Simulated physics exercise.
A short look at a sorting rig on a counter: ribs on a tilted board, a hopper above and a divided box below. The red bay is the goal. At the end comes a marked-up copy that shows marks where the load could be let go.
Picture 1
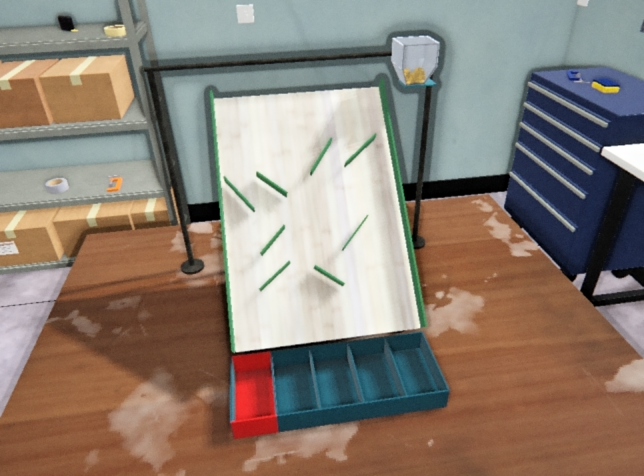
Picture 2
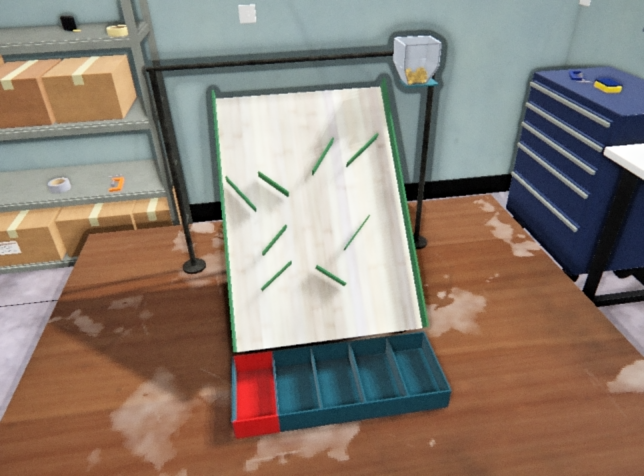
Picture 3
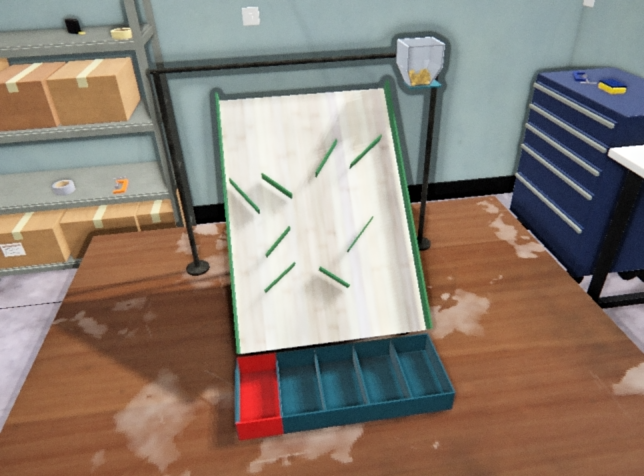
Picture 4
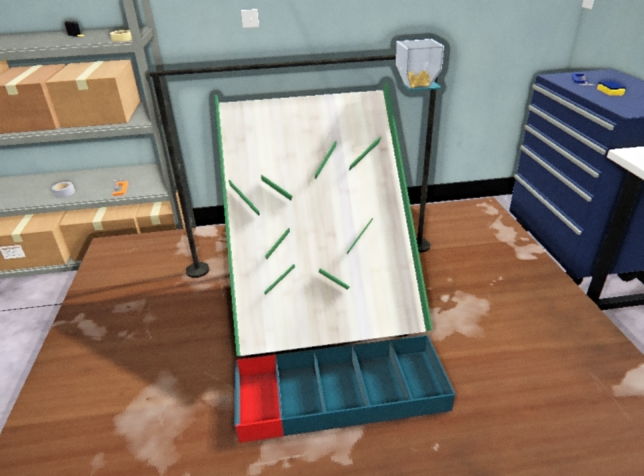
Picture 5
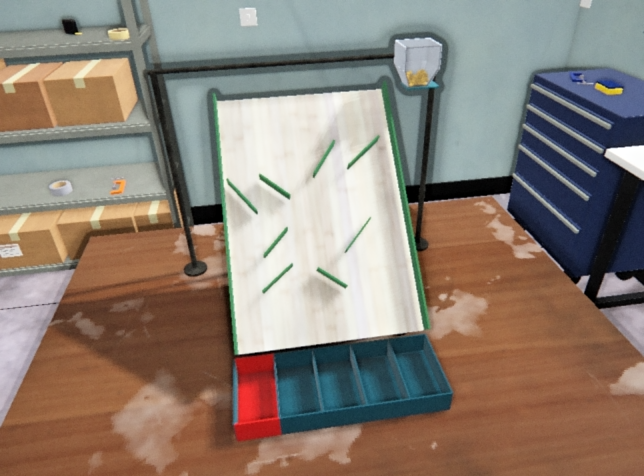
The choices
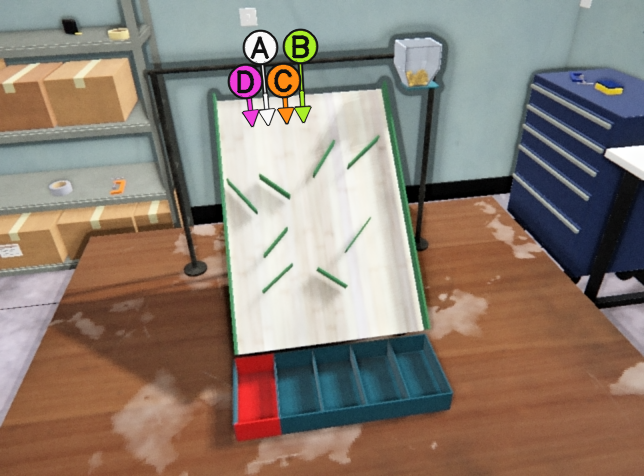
A pale tilted board with green edges and slanted green ribs stands on a worn brown counter in a workshop, seen from the front and slightly above. A clear hopper of yellowish puffed corn balls sits on a dark frame at upper right, above a divided teal box with a red leftmost bay, between shelved cartons and blue drawers. Nothing on the rig moves; only the camera drifts very slightly.
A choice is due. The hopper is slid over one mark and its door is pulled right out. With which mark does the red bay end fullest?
The answer is mark D.
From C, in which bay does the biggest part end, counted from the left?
The fifth.
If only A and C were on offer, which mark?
Mark A.
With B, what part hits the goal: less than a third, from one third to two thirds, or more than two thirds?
Mark B gives less than a third.
On the marked copy, mark A meets the board at (267, 119); mark B meets the board at (303, 116); mark C meets the board at (286, 117); mark D meets the board at (251, 120).
Choosing A, a small share in the red bay, the bulk in other bays.
Choosing B, a small share in the red bay, the bulk in other bays, a small share outside the box.
Choosing C, only a few in the red bay, all but a few in other bays.
Choosing D, close to half in the red bay, close to half in other bays.
